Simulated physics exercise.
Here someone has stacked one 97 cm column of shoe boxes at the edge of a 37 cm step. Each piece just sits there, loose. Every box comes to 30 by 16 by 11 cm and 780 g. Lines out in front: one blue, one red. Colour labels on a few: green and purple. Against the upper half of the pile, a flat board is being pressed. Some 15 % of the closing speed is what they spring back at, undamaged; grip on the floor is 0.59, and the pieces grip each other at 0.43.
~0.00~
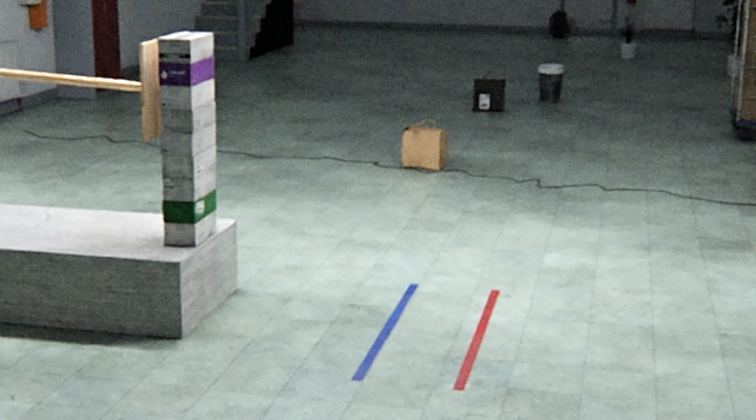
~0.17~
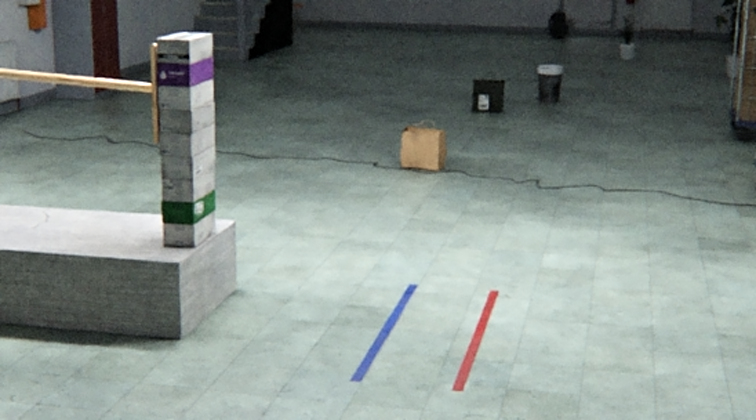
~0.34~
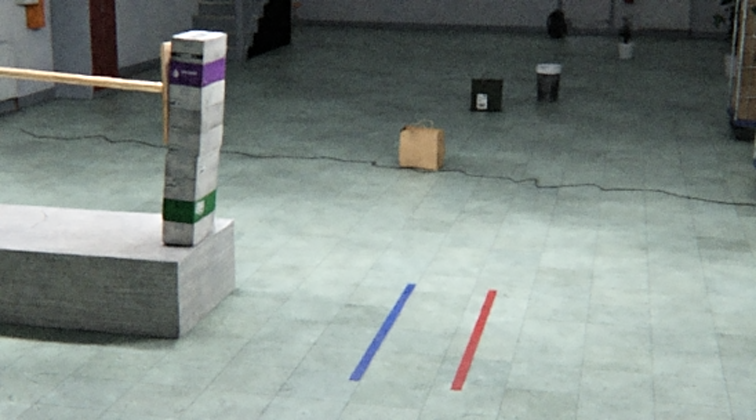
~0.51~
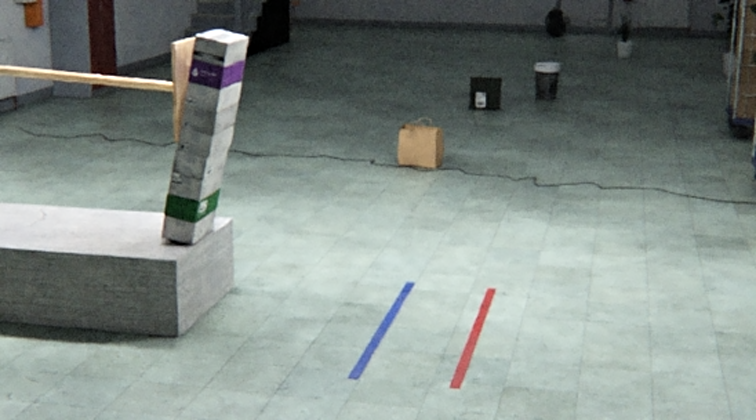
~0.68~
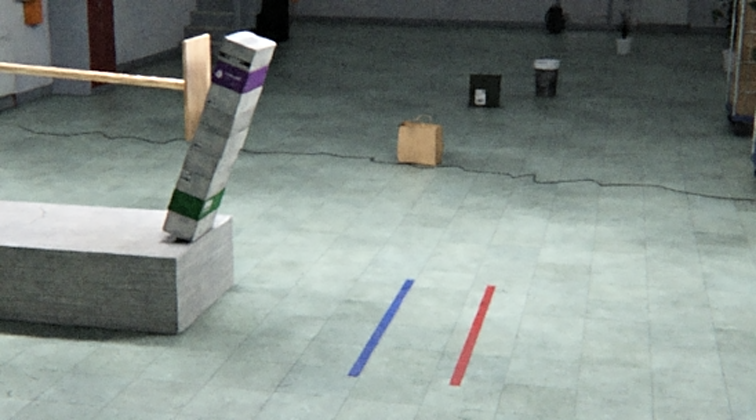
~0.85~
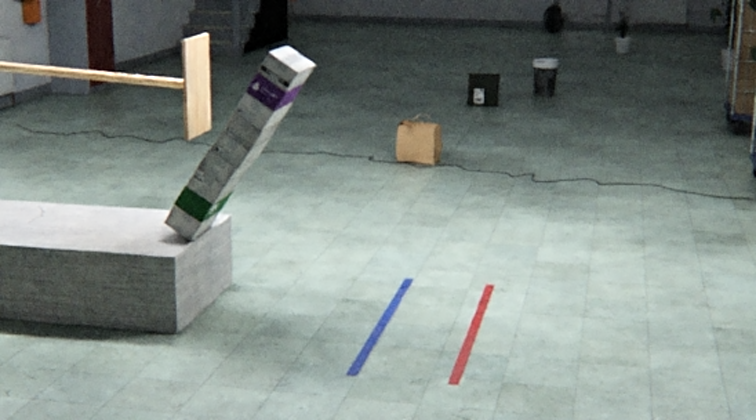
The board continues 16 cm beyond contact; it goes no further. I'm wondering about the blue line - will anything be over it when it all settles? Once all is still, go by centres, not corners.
I expect something will be over it.
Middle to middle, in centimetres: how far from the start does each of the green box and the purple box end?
Net displacement (cm): Green = 55; purple = 155.
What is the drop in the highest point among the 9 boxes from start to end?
About 118 cm.
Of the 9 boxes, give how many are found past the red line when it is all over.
The total is 0.
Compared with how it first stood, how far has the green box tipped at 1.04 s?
I'd estimate close to 60°.
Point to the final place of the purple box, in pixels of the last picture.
Near (412, 306).
After 0.92 s, none of the 9 boxes past the blue line, 9 disturbed; purple box leaning 40°, 15 cm lower; green box leaning 40°.
After 1.04 s, none of the 9 boxes past the blue line, 9 disturbed; green box leaning 59°; purple box leaning 59°, 33 cm lower.
After 1.22 s, 2 of the 9 boxes past the blue line; green box on its side; purple box on its side.
After 1.54 s, 2 of the 9 boxes past the blue line; green box on its side; purple box leaning 56°, 1.08 m lower.
At rest (2.4 s), 2 of the 9 boxes past the blue line; purple box on its side; green box on its side. The farthest middle lies 26 cm beyond that line. As the last picture would show them, middles, purple box near (412, 306), green box near (248, 294).
